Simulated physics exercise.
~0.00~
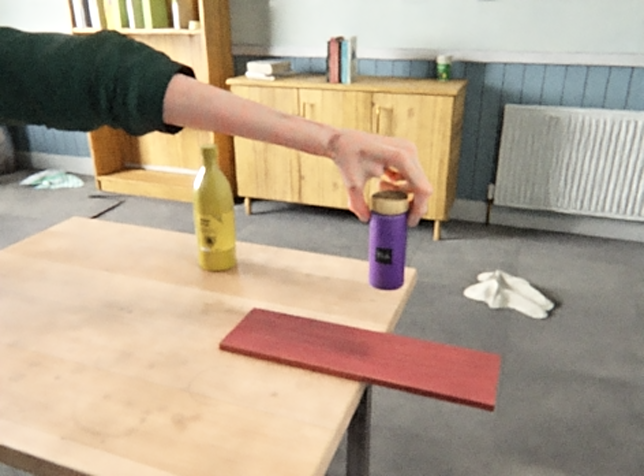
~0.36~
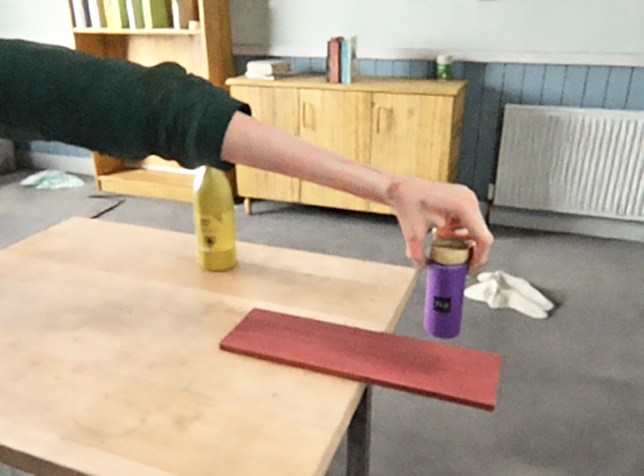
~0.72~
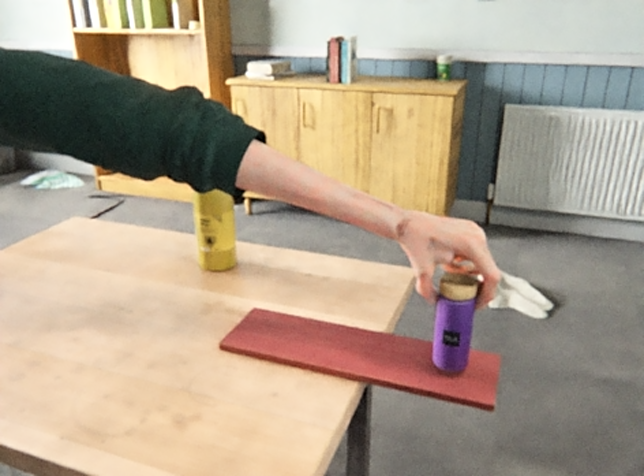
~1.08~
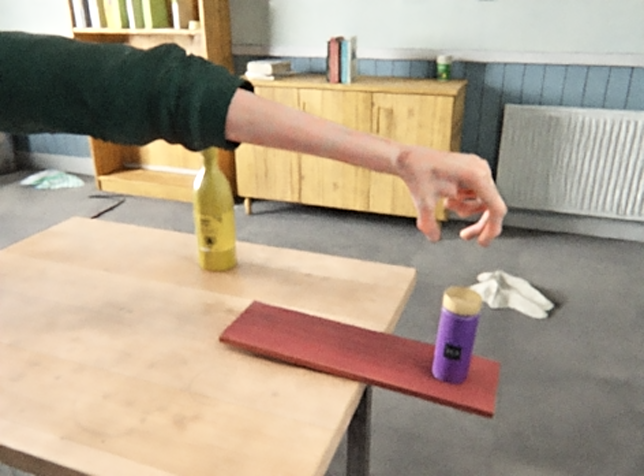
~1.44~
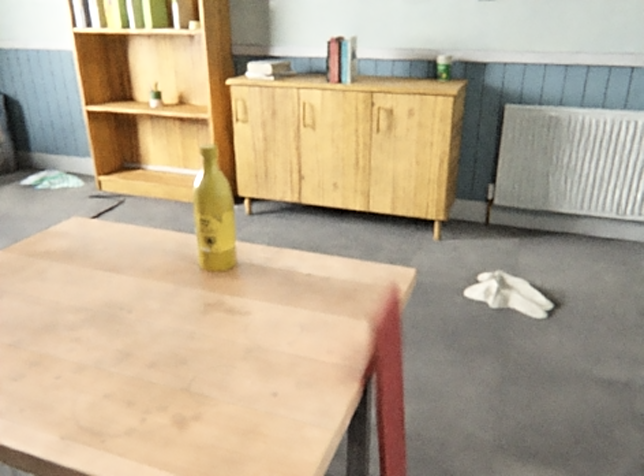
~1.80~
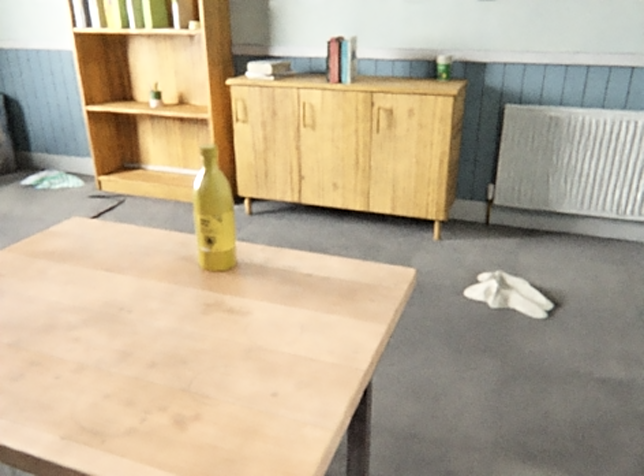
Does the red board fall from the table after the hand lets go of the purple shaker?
Yes, the red board tips over the table's edge and drops out of view, and the purple shaker is gone from the table too.
